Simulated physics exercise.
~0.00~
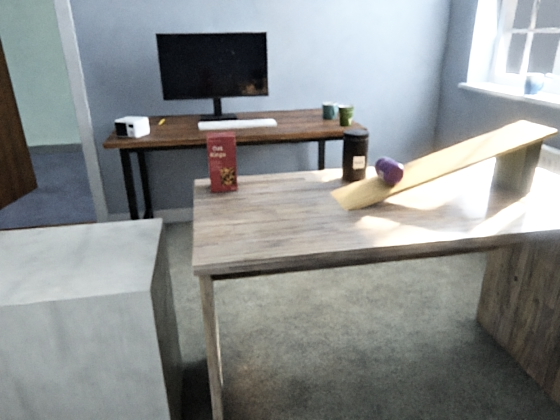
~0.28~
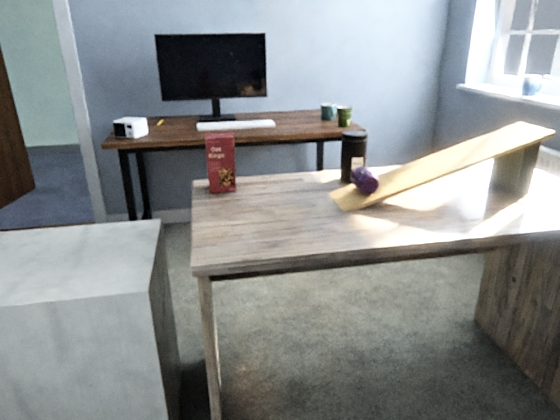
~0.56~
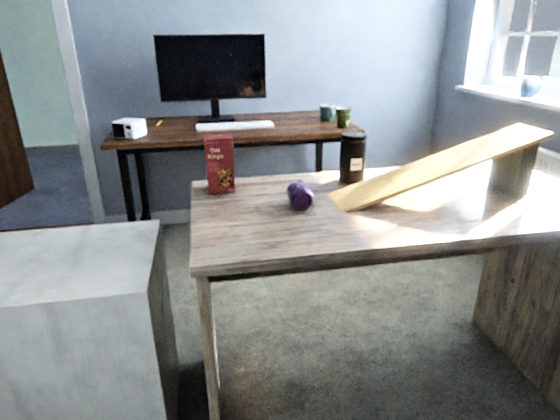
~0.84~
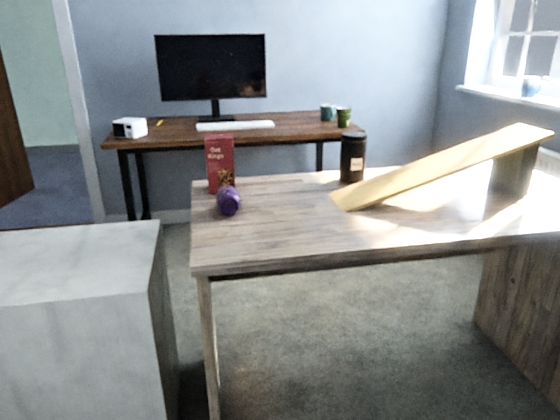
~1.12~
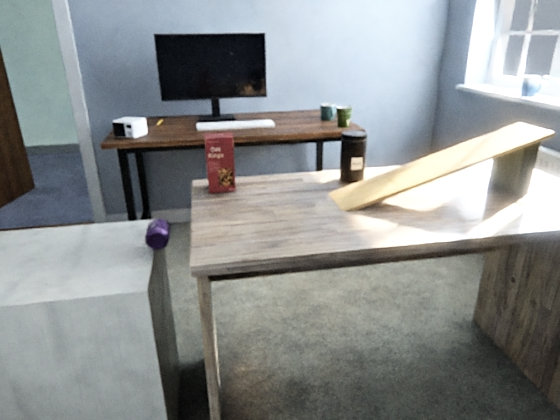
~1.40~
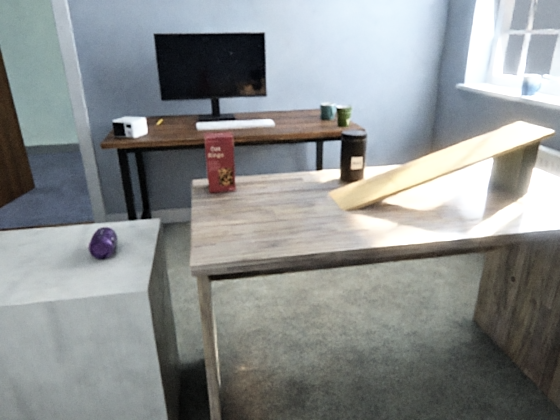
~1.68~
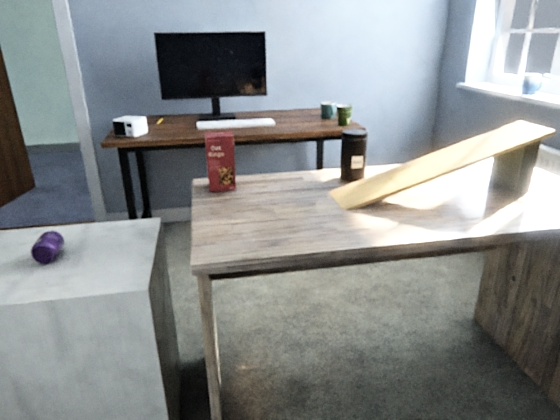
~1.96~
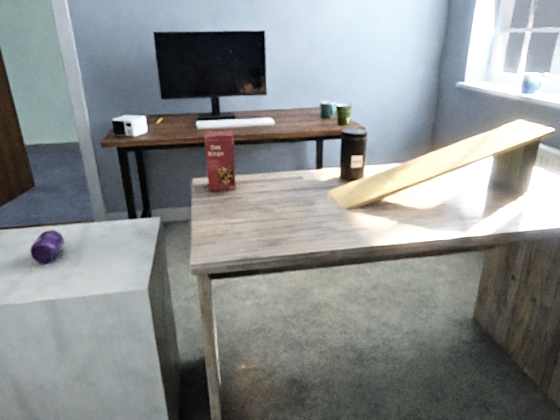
The purple can rolls left down the ramp, crosses the gap, and stops on the lower top.
